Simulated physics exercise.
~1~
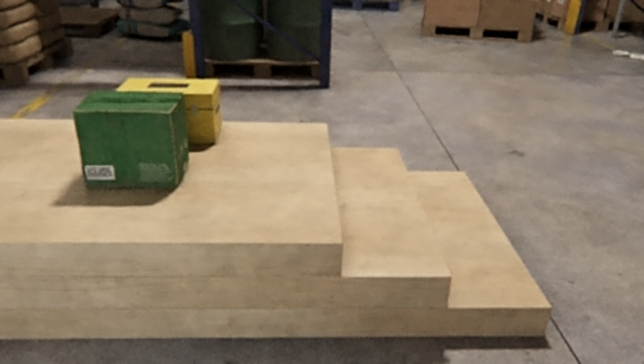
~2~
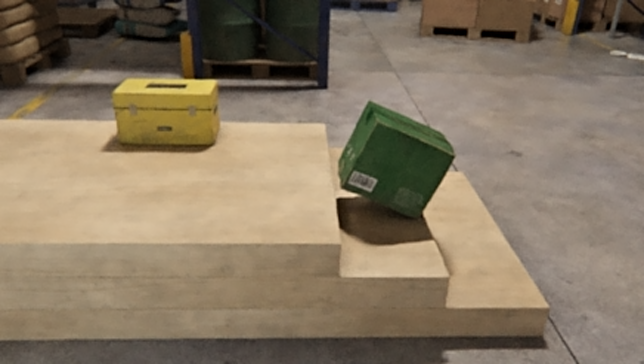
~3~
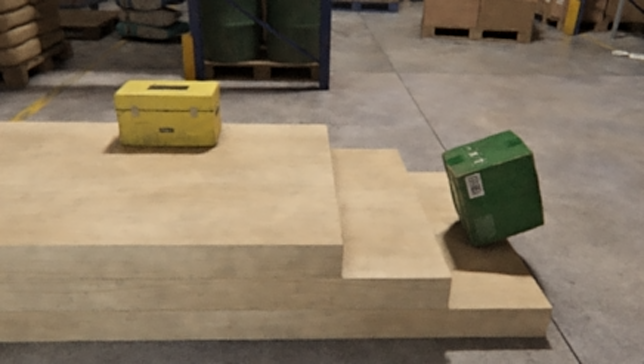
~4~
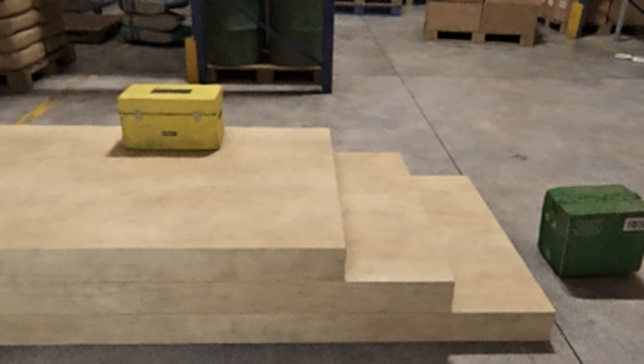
A green box slid right across a low wooden platform, past a yellow toolbox, and tumbled down the steps, tipping over as it went. It ended up on the concrete floor beyond the bottom step, while the toolbox stayed put on top.
